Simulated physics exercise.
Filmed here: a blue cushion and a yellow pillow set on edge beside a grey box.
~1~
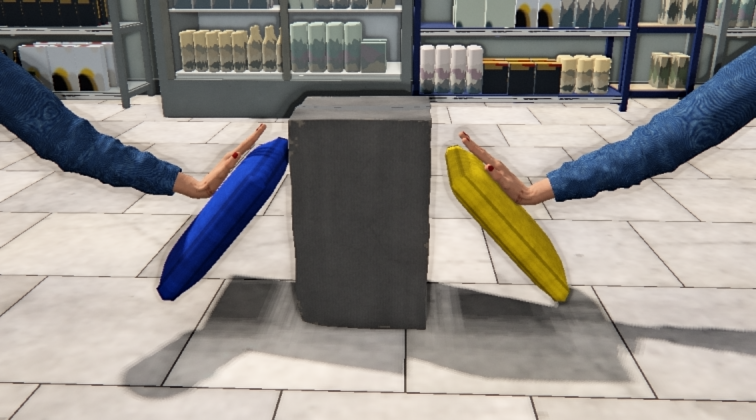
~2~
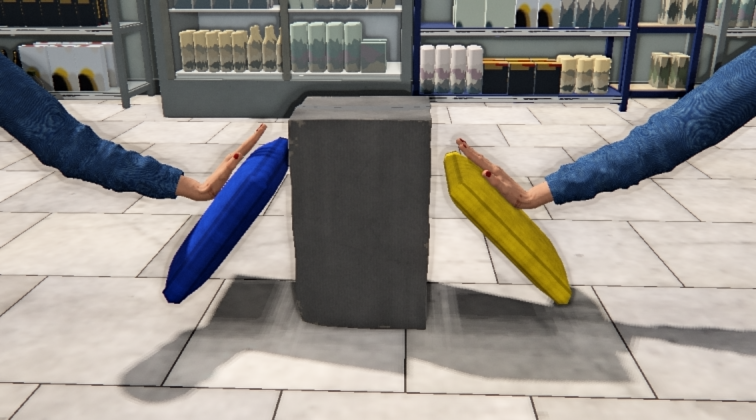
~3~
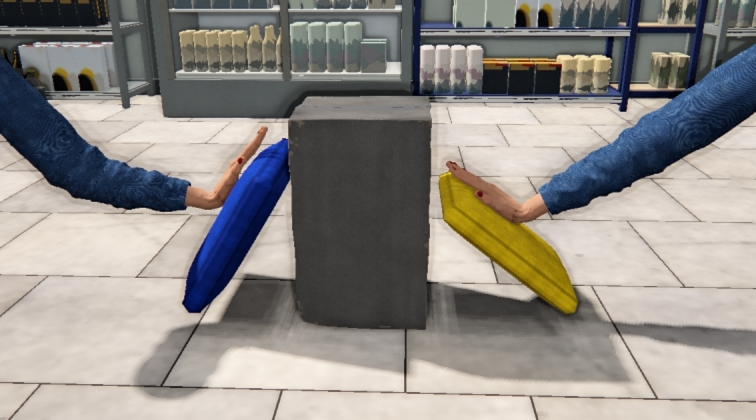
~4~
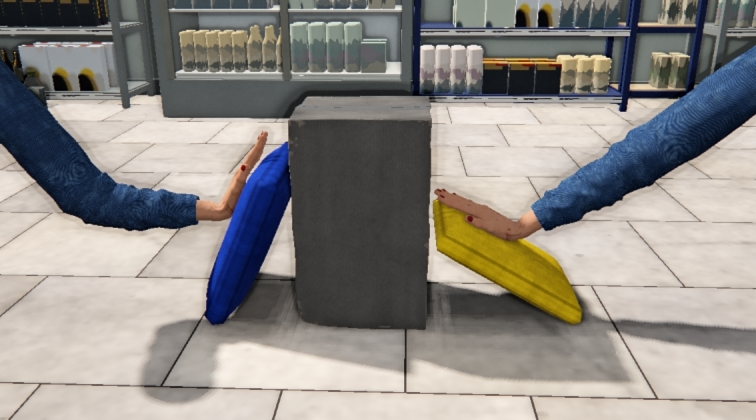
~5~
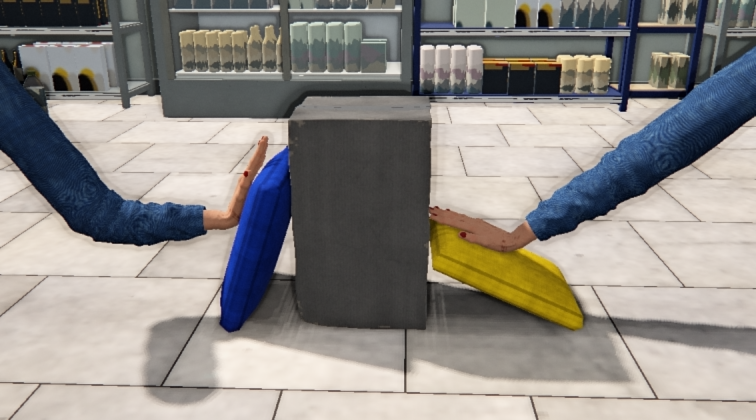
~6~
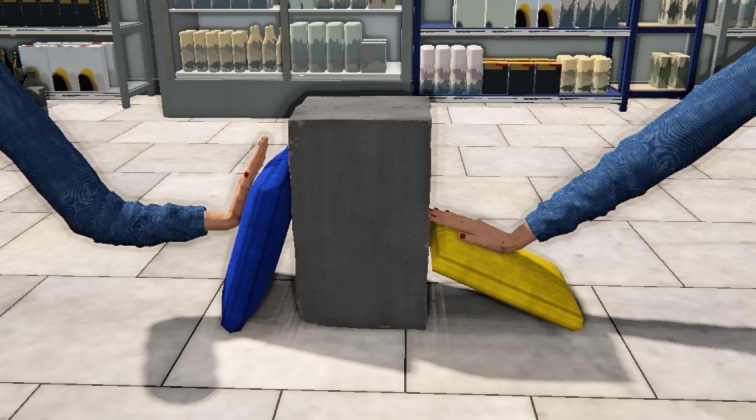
Two hands press a blue cushion more upright and a yellow pillow lower beside a grey box.
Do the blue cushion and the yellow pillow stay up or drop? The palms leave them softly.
Blue cushion: Stays up, yellow pillow: Drops.
Then, 0.26 s after the last picture, cushion leaning near (265, 233); pillow flat on the floor near (504, 284).
Then, 0.44 s after the last picture, cushion leaning near (265, 233); pillow flat on the floor near (505, 290).
At rest, cushion leaning near (265, 233); pillow flat on the floor near (505, 290). The blue cushion holds its lean and the yellow pillow slides down flat.
